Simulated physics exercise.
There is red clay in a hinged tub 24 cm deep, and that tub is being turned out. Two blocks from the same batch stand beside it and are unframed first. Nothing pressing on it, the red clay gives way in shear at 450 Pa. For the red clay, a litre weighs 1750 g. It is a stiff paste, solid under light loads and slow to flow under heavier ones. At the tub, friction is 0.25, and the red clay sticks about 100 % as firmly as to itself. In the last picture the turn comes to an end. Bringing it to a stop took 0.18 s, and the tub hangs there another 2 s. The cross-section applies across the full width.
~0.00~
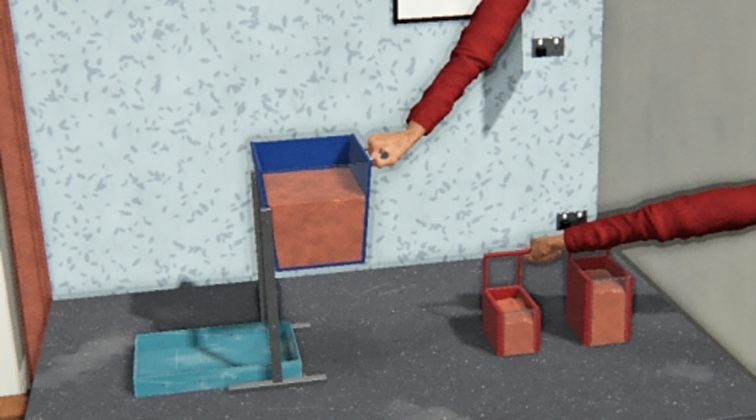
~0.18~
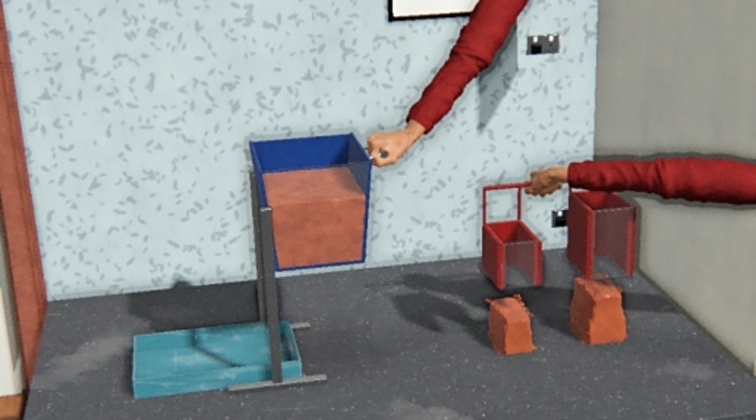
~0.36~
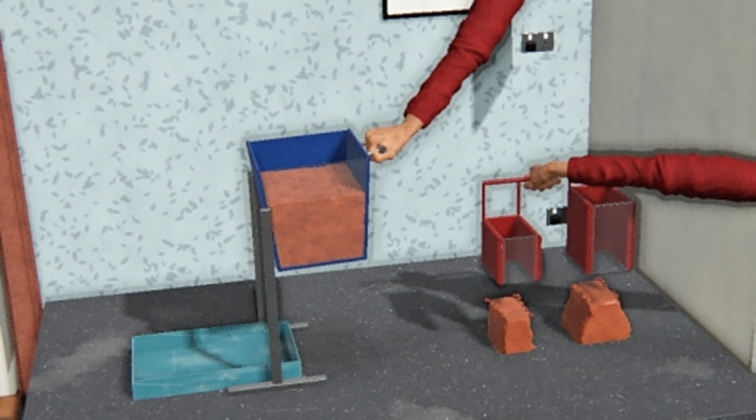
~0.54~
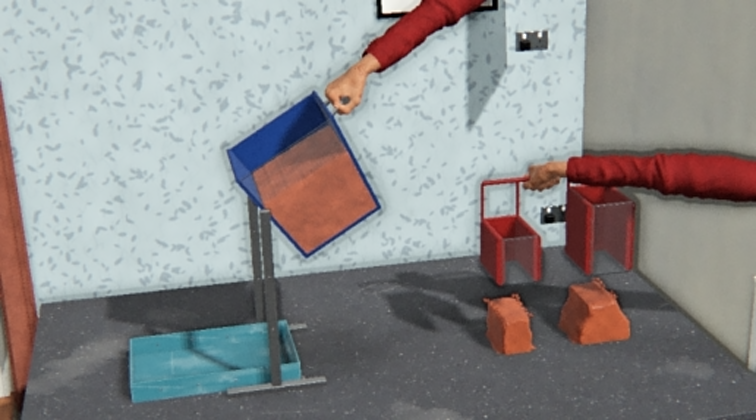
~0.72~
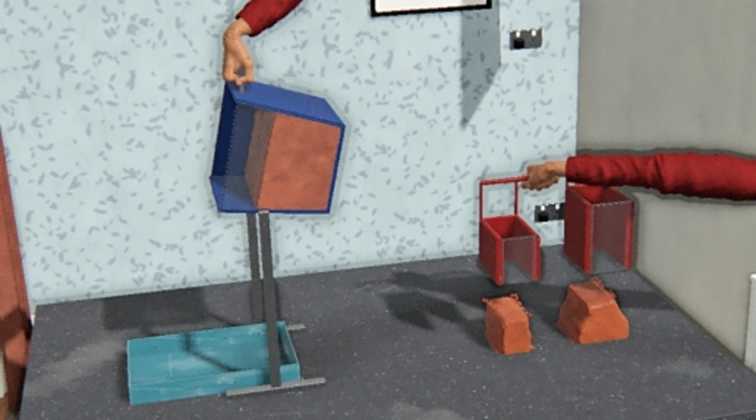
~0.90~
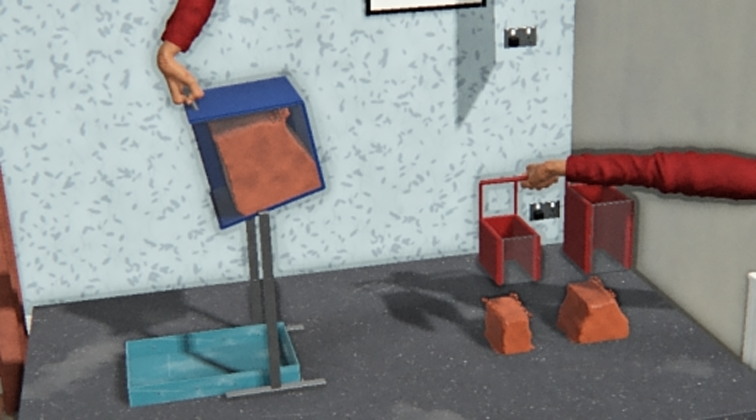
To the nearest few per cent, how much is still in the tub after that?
About 43 %.
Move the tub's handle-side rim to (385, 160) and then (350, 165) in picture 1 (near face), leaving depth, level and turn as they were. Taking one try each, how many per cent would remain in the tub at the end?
Roughly 35 %, then 50 %.
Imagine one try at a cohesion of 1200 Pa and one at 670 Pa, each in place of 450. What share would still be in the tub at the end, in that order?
You'd see 100 percent the first time and 40 percent the second.
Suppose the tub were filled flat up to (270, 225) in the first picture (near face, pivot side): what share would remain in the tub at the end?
I'd put it close to 50 in a hundred.
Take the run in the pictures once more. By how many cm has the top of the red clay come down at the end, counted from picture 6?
About 13 cm.
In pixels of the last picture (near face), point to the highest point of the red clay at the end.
Around (309, 166).
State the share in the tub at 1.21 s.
It's something like 45 % of the original load.
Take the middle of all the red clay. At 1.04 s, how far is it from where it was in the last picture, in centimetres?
Shift: Some 8 cm.
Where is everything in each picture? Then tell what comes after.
Handle-side rim at (368, 162), tilt 0 degrees; top of the red clay at (286, 203); blocks stand 9.9 cm, 15 cm (left to right), in the first frame.
Handle-side rim at (368, 162), tilt 0 degrees; top of the red clay at (286, 203); blocks stand 9.8 cm, 14 cm (left to right), in the second frame.
Handle-side rim at (366, 158), tilt 2 degrees; top of the red clay at (352, 195); blocks stand 9.8 cm, 12 cm (left to right), in the third frame.
Handle-side rim at (330, 119), tilt 30 degrees; top of the red clay at (348, 154); blocks stand 9.8 cm, 11 cm (left to right), in the fourth frame.
Handle-side rim at (237, 103), tilt 77 degrees; top of the red clay at (282, 115); blocks stand 9.8 cm, 11 cm (left to right), in the fifth frame.
Handle-side rim at (191, 124), tilt 101 degrees; top of the red clay at (288, 111); blocks stand 9.8 cm, 11 cm (left to right), in the sixth frame.
After 1.04 s, the tub is at 101 degrees and holds 78 %.
After 1.21 s, the tub is at 101 degrees and holds 45 %.
After 1.38 s, the tub is at 101 degrees and holds 43 %.
After 1.55 s, the tub is at 101 degrees and holds 43 %.
After 2.90 s, at the end, the tub is at 101 degrees and holds 43 %.
